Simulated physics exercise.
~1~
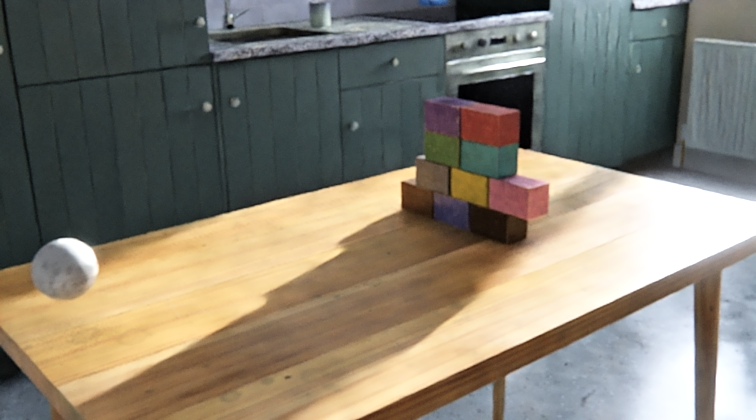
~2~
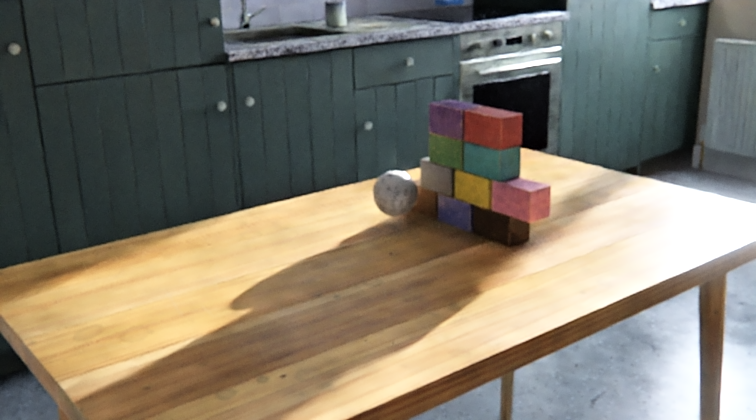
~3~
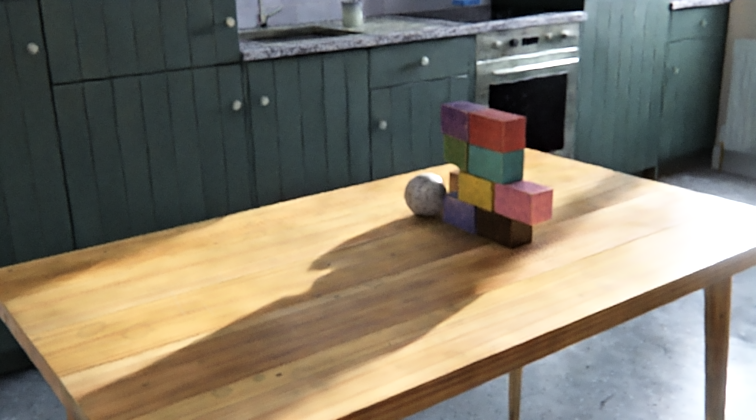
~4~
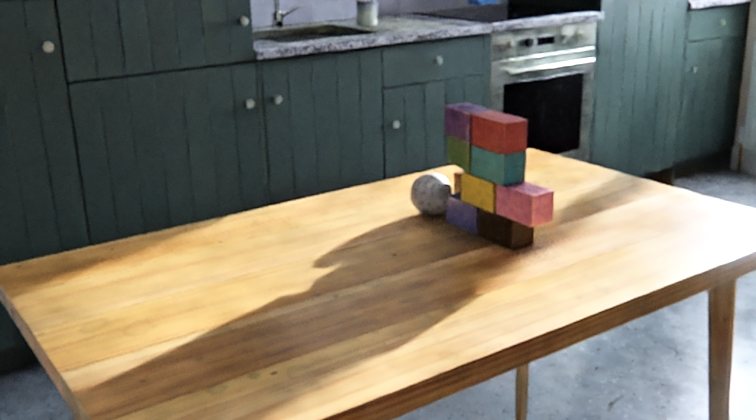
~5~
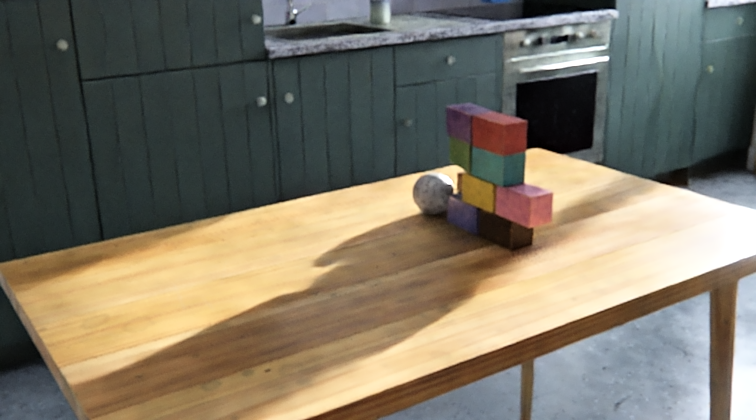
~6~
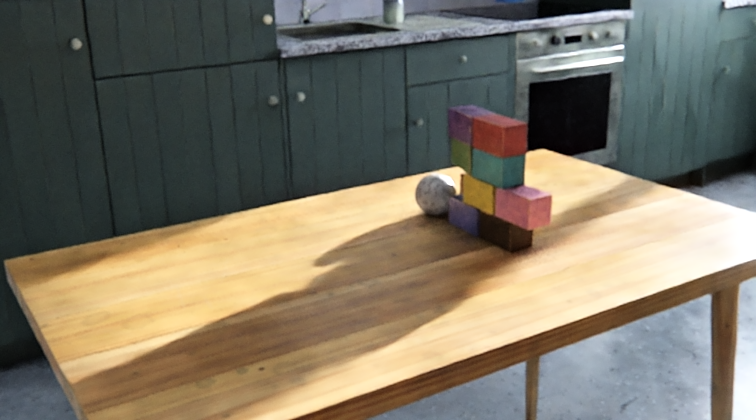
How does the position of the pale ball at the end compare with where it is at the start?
At the start the ball is at the far left, well away from the blocks. At the end it rests farther right, close against the left side of the stack.
